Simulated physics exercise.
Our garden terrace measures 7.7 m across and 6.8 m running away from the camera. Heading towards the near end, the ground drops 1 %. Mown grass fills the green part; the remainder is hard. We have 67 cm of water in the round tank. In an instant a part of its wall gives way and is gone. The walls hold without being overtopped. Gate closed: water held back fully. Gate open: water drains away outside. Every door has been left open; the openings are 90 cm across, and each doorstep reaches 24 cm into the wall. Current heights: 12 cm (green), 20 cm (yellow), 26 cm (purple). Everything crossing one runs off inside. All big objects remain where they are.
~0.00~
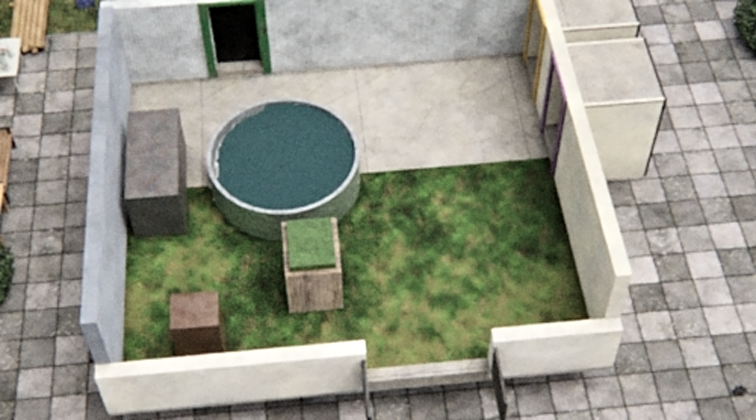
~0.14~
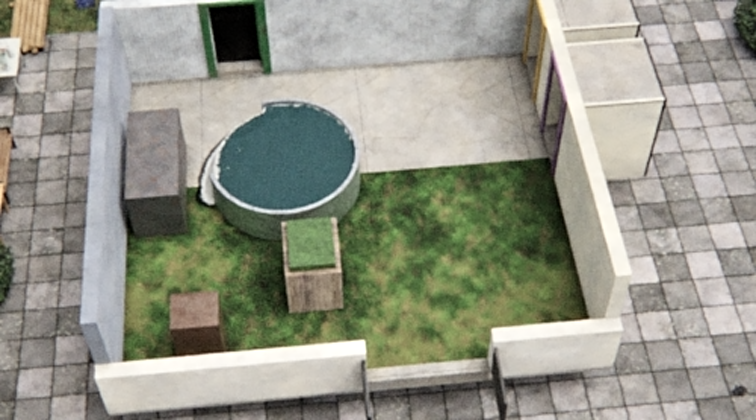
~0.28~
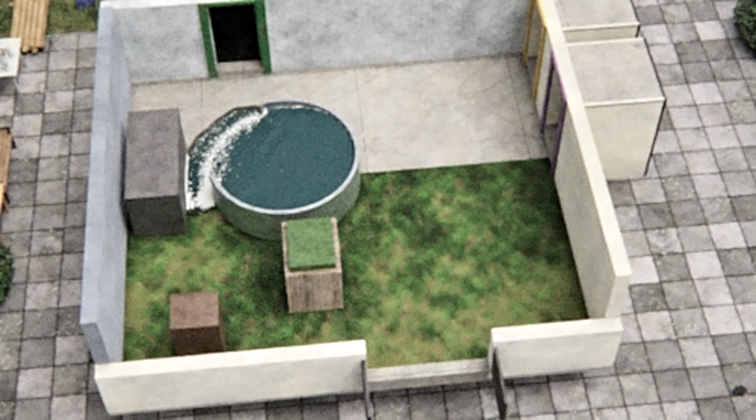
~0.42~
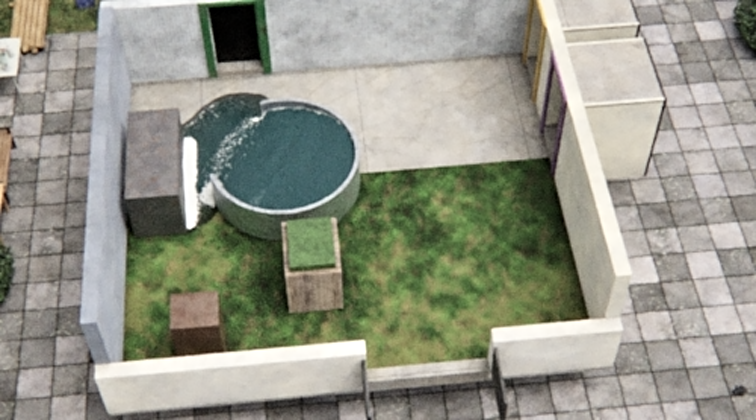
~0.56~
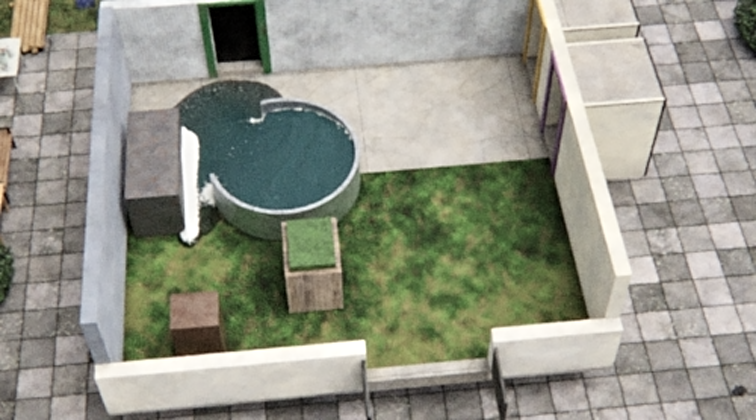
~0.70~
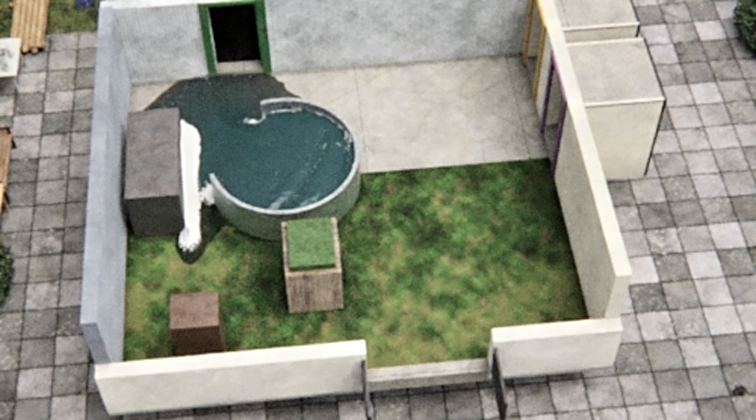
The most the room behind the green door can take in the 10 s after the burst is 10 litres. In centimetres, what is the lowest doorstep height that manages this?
31 cm.
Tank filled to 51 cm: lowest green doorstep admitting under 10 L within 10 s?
You'd need a step of close to 22 cm.
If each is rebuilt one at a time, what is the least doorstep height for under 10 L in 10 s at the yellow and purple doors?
Close to 11.0 cm (yellow) and close to 7.0 cm (purple).
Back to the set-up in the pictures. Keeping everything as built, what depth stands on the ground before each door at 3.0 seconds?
Green 26, yellow 0, purple 0 cm.
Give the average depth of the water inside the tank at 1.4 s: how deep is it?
Some 41 cm.
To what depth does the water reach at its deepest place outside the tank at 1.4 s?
Up to some 53 centimetres, I'd say.
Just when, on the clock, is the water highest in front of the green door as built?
Crest at t of about 2.4 s.
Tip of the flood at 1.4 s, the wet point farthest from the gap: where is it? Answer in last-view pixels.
The tip of the flood lies near (190, 300).
After 1.4 s water covers 15 % of the floor, deepest (53 cm) near (142, 87); 15 cm at the green door, 7 litres in over its 12 cm doorstep.
After 3.0 s water covers 35 % of the floor, deepest (38 cm) near (131, 136); 26 cm at the green door, 128 litres in over its 12 cm doorstep.
After 10.0 s water covers 95 % of the floor, deepest (14 cm) near (132, 94); 10 cm at the green door, 250 litres in over its 12 cm doorstep.
At the green door as built, the water arrived by 0.7 s and peaked near 28 cm at 2.4 s.
With a doorstep of 25 cm, 37 litres would have come in within the 10 s; with 33.5 cm, 5 litres. So under 10 litres takes about 31 cm.
